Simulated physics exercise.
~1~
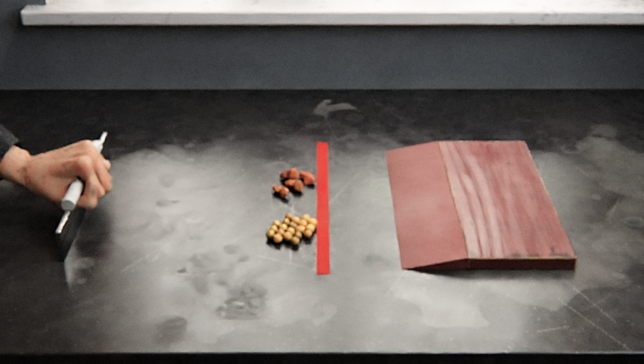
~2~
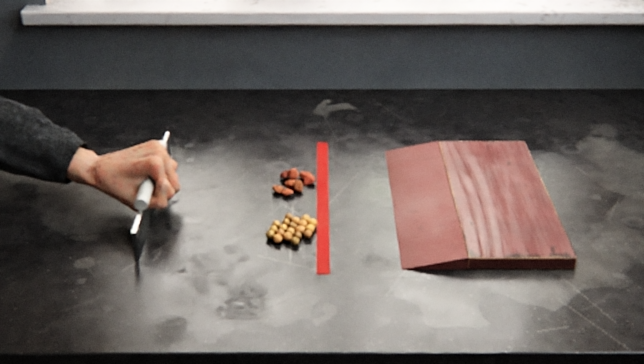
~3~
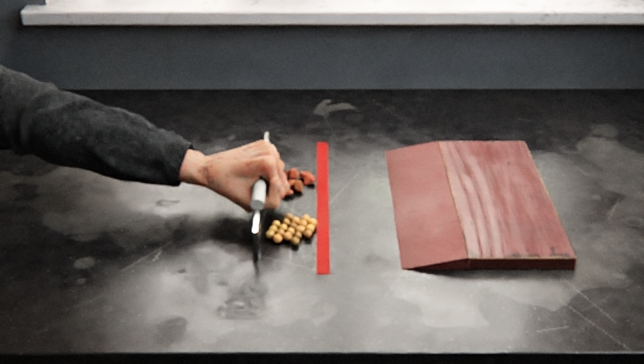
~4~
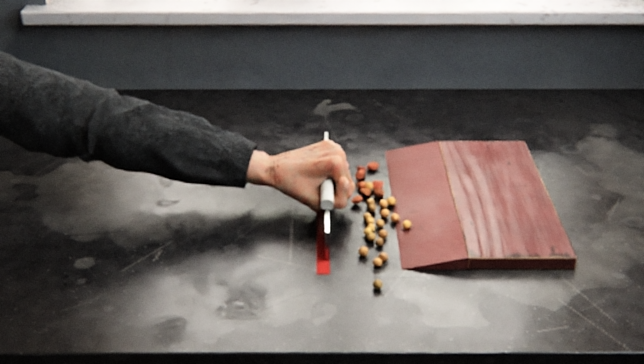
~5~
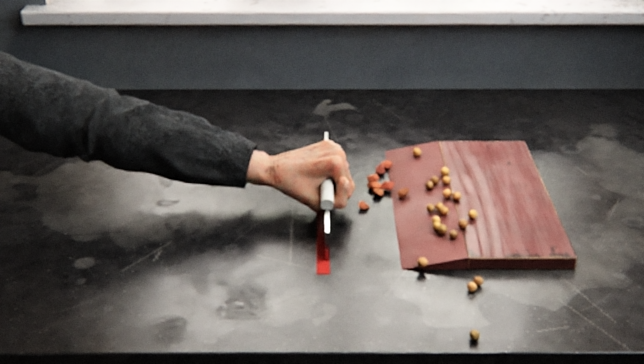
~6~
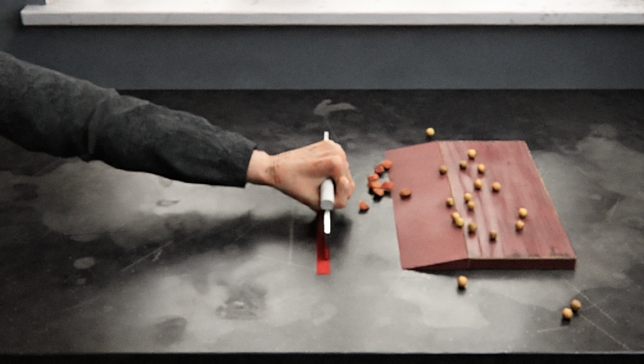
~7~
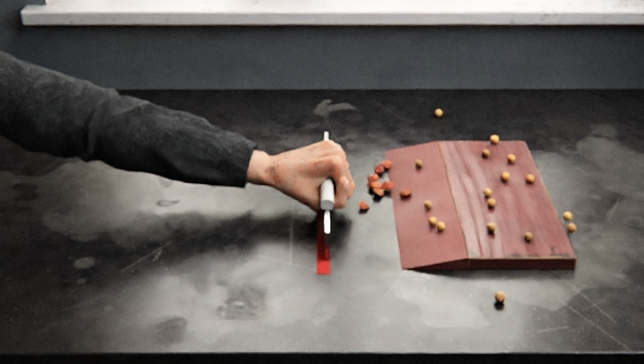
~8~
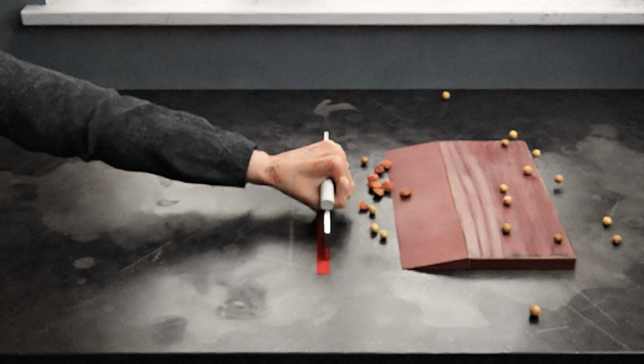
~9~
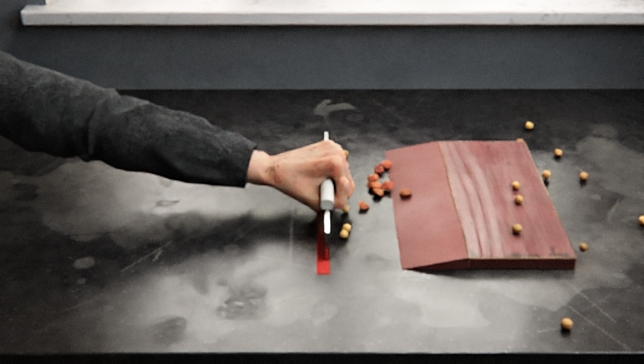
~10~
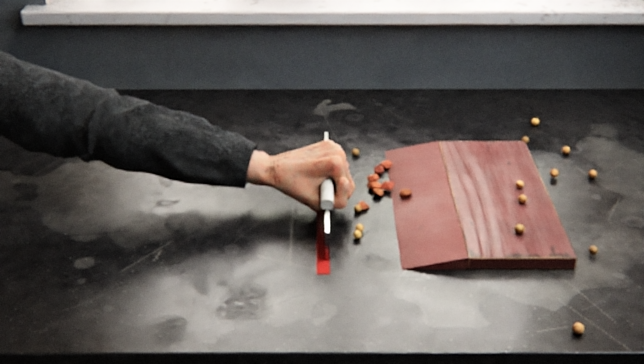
At the start, a hand holding a white-handled scraper is at the left of a dark table, with a heap of reddish-brown pieces and a nearer heap of round yellowish ones beside a red tape line. The hand slides the scraper right, reaches the heaps and pushes them past the tape, where it stops. The yellow pieces scatter onward up the reddish wooden ramp, while the reddish ones bunch near its lower edge. Many yellow pieces roll across the slab and beyond it, though a few roll back toward the scraper. Finally, yellow pieces lie mostly around the slab's far side, and most reddish ones sit short of the ramp.
